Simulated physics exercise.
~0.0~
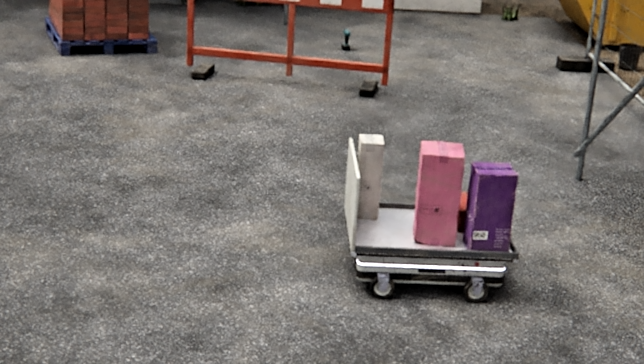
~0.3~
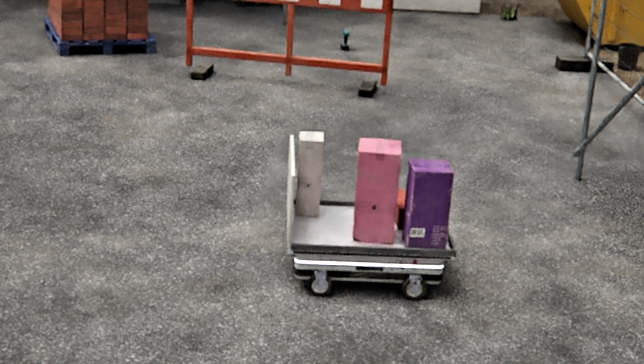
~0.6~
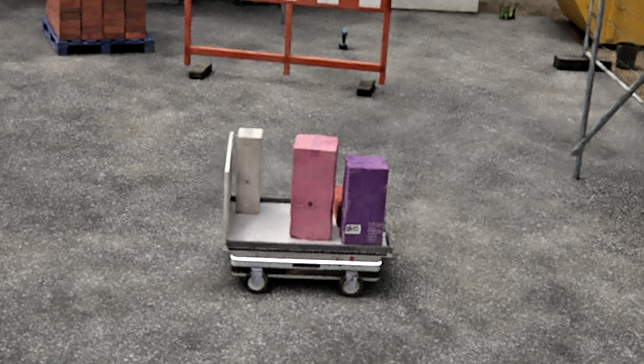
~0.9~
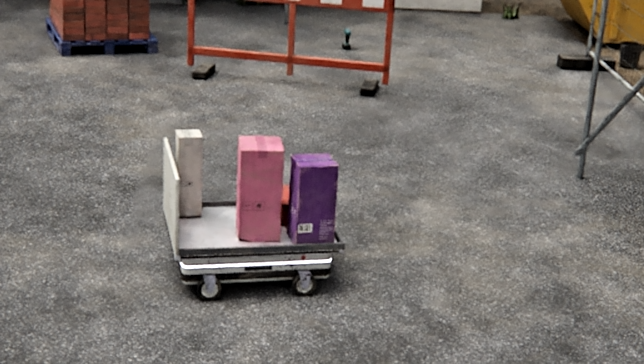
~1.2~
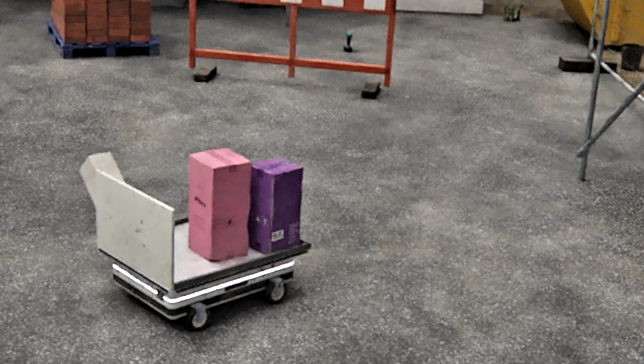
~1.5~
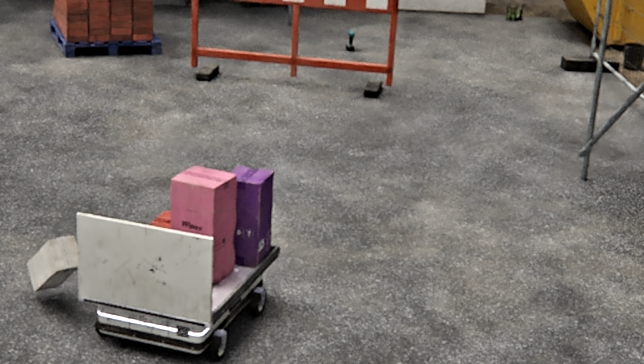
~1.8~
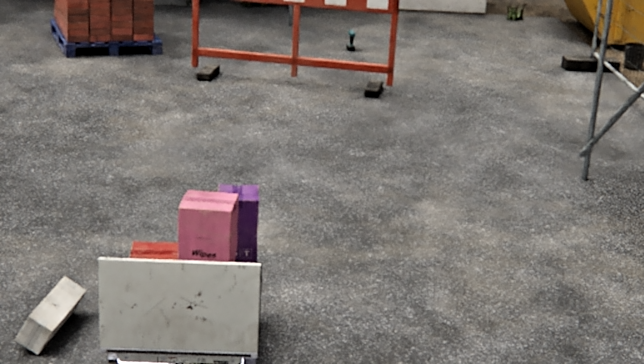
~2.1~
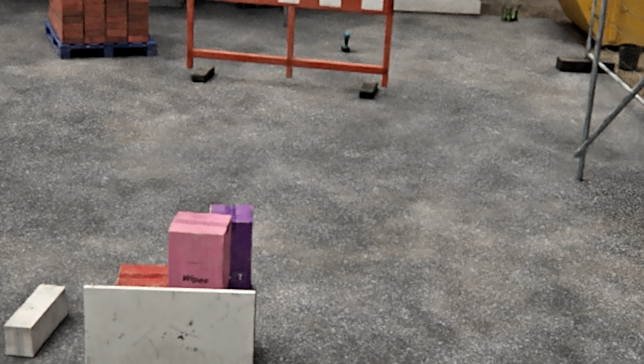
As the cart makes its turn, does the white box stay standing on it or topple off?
The white box topples off the cart and ends up lying on the ground, while the pink box keeps standing.
